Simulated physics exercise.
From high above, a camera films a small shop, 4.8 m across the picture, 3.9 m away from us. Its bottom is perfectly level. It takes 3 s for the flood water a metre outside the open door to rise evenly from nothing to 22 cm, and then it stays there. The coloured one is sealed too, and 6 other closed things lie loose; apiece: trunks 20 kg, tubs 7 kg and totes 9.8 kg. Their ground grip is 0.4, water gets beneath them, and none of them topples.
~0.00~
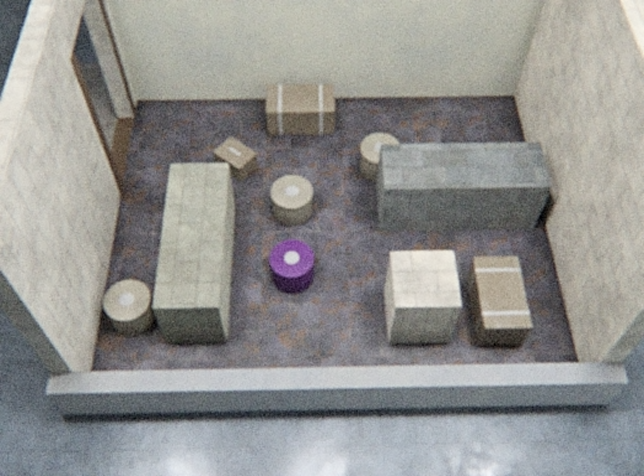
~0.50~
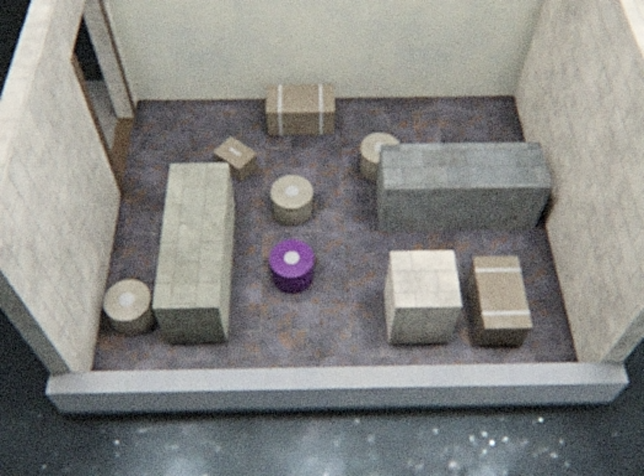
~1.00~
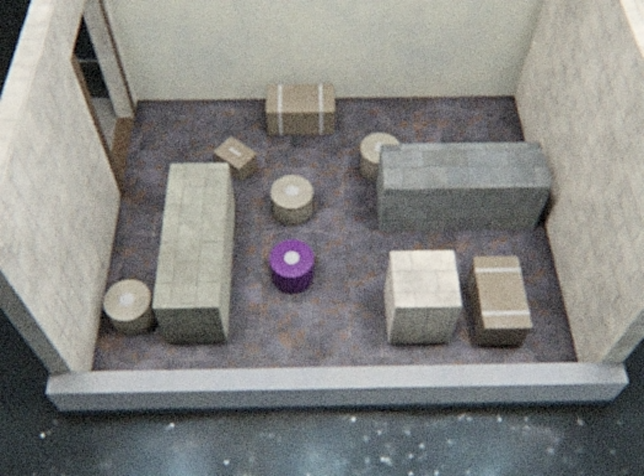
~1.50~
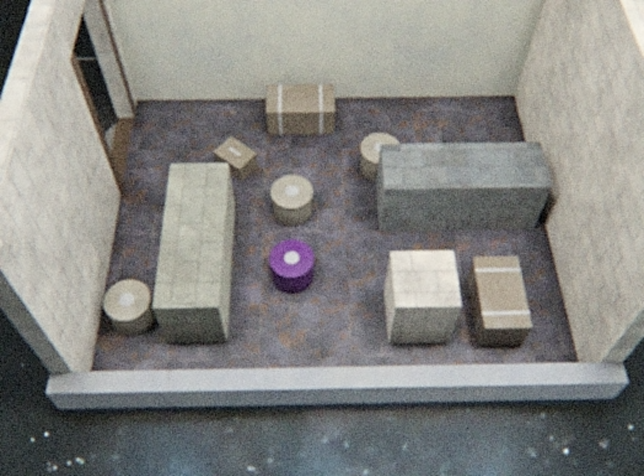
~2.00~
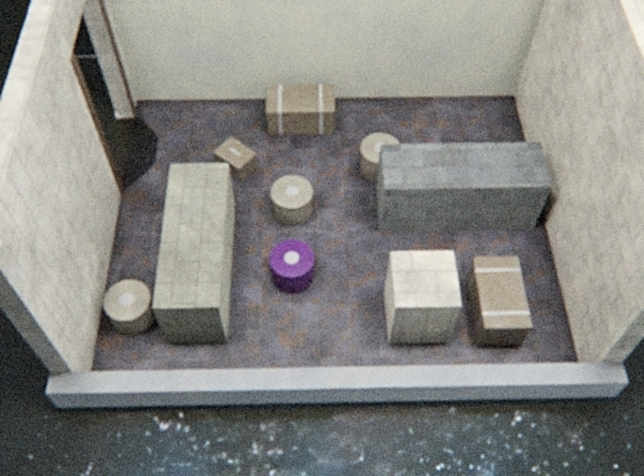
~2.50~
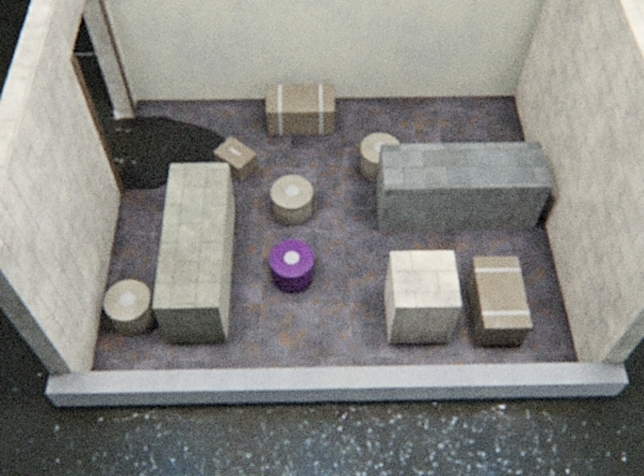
Dark water crept in through the doorway at the upper left and spread across the floor toward a small tan box, while the purple tub and everything else in the little room stayed still.
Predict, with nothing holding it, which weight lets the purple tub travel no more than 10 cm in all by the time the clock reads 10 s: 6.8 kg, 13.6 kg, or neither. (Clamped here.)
Short answer: The lighter one.
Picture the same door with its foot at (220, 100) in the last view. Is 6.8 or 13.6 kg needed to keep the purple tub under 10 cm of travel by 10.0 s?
There both choices fail.
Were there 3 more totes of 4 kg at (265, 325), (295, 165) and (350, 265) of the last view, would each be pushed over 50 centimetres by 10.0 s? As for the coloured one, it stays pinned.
First: Inside the limit; second: Beyond the limit; third: Beyond the limit.
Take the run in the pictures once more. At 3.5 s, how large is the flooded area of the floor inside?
Roughly 3.0 m2.
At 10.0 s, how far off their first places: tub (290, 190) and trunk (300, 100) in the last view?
In that order: 120 cm, 200 cm.
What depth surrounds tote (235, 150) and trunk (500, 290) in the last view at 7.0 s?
I'd put it at 12 cm and 1 cm respectively.
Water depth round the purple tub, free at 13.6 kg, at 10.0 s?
Depth: Approx. 3 cm.
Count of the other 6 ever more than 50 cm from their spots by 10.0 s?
I count 4 of them.
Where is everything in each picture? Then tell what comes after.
The purple tub at (292, 258) rests on the ground; water covers 0.0 m2; 0 of 7 have shifted, in the first picture.
The purple tub at (292, 258), on the bottom; water covers 0.0 m2; 0 of 7 have shifted, in the second picture.
The purple tub at (292, 258) rests on the ground; water covers 0.0 m2; 0 of 7 have shifted, in the third picture.
The purple tub at (292, 258) rests on the ground; 0.0 m2 under water; 0 of 7 have shifted, in the fourth picture.
The purple tub at (292, 258), on the bottom; water covers 0.2 m2; 0 of 7 have shifted, in the fifth picture.
The purple tub at (292, 258), on the bottom; water covers 0.9 m2; 0 of 7 have shifted, in the sixth picture.
After 3.5 s the purple tub would be 0 cm from its start with 6.8 kg and 0 cm from its start with 13.6 kg; 0 cm of water round it then.
After 4.5 s the purple tub would be 0 cm from its start with 6.8 kg and 0 cm from its start with 13.6 kg; 2 cm of water round it then.
After 7.0 s the purple tub would be 1 cm from its start with 6.8 kg and 0 cm from its start with 13.6 kg; 3 cm of water round it then.
After 10.0 s the purple tub would be 1 cm from its start with 6.8 kg and 0 cm from its start with 13.6 kg; 3 cm of water round it then.
